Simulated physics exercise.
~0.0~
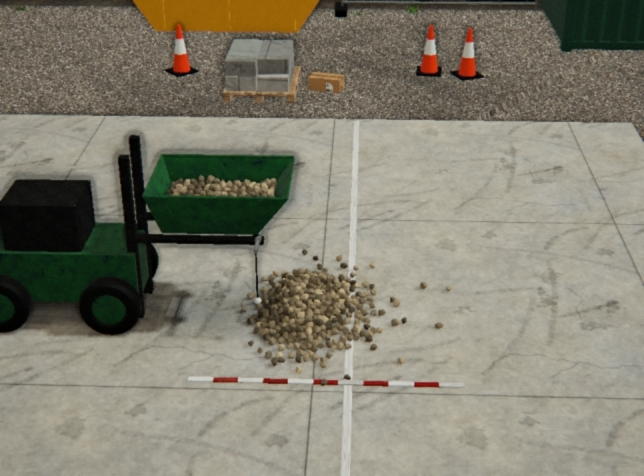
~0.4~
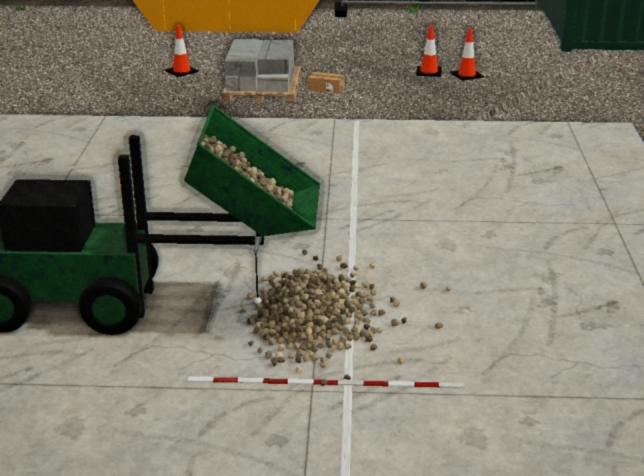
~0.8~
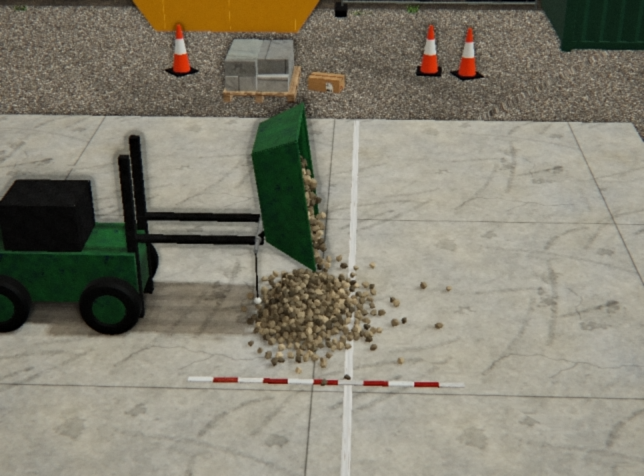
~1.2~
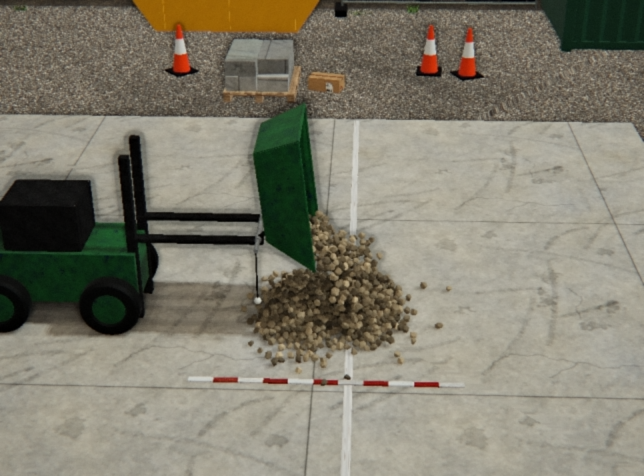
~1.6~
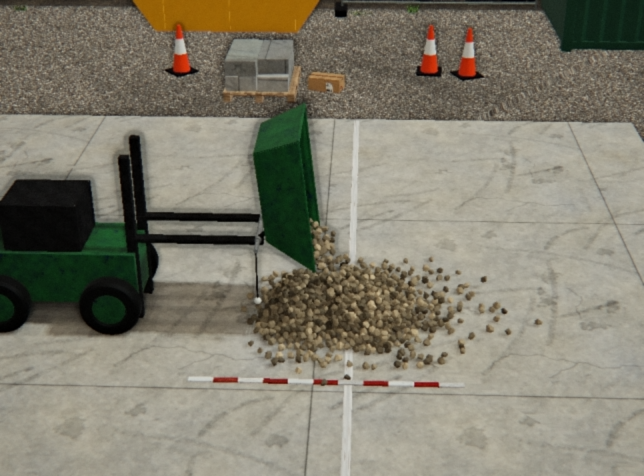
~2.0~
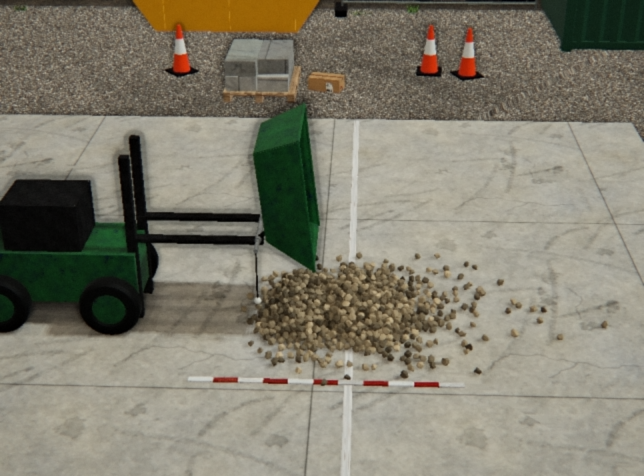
At the start, a green forklift on a concrete yard holds a green skip of brownish stones level, with a loose heap of similar stones already lying below it, mostly left of a white painted line. The skip tips forward to the right, its stones still inside. It swings on until it stands nearly upright, and the stones begin sliding toward its lower edge. They pour onto the heap, which grows and spreads rightward across the line. Finally the skip hangs steep and empty, while the widened pile lies still, with a few stones scattered far to the right.
